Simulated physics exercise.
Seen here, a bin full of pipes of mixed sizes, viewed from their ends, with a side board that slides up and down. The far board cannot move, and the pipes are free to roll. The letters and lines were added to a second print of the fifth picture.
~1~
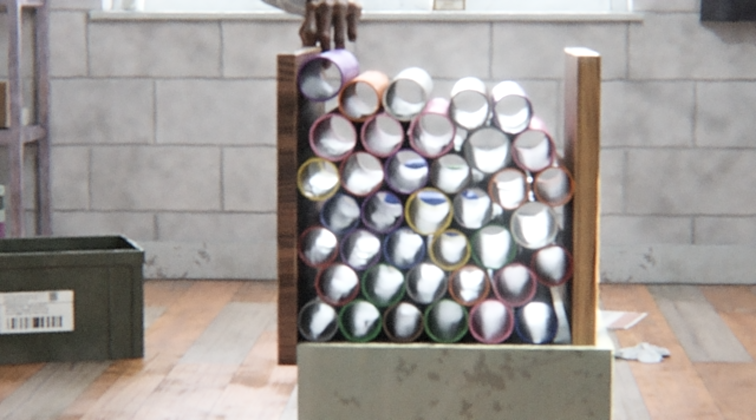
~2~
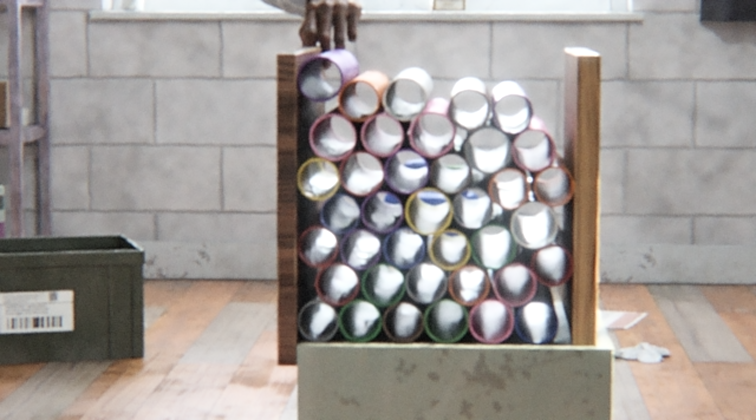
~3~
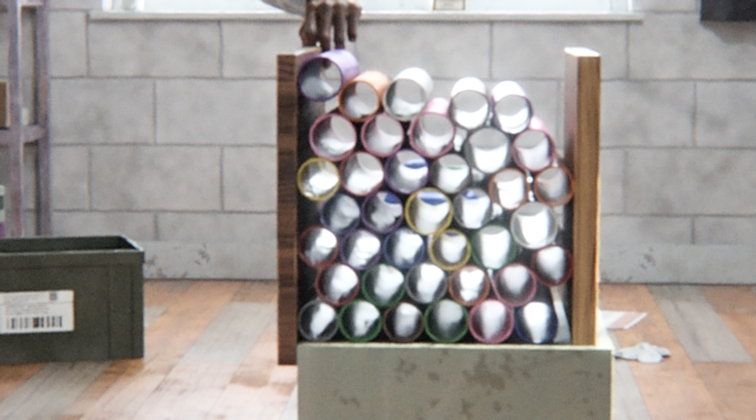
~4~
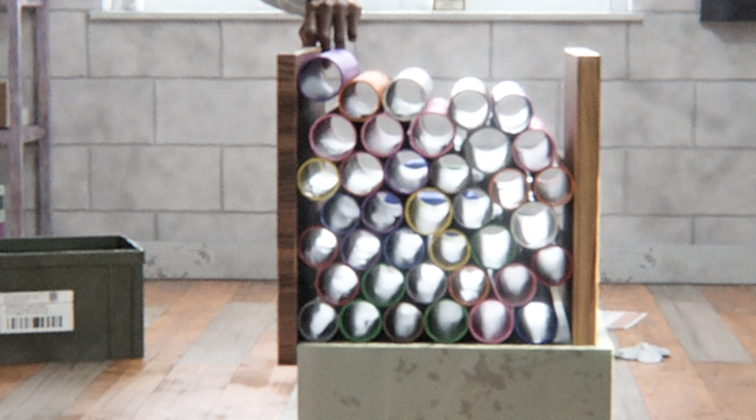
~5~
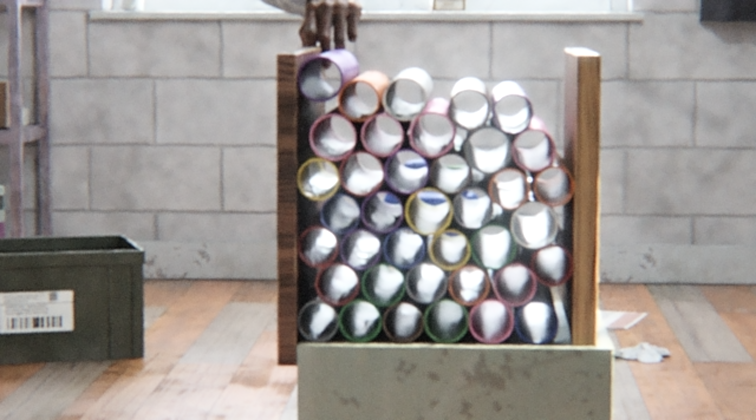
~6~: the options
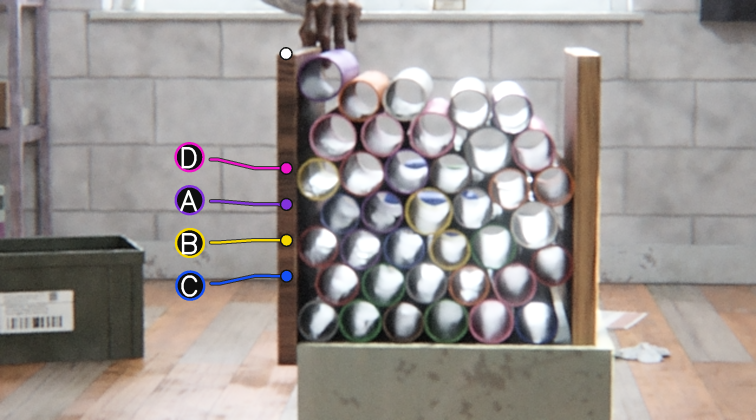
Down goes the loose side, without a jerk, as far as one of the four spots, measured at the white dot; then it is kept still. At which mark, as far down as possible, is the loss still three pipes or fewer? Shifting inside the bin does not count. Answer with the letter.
The answer is mark A.
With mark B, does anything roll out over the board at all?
Yes, at B.
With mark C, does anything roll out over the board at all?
Yes.
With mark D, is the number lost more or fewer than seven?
Fewer than seven.
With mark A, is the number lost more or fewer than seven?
At A, fewer than seven.
On the marked copy, A at (286, 205); B at (286, 240); C at (286, 276); D at (286, 169); the white dot at (286, 53).
Following A. Soon after the start, top of the board (297, 123).
Later, top of the board (297, 201).
In the end, top of the board (297, 204), one out over the board.
As for the rest, B four out over the board; C four out over the board; D one out over the board.
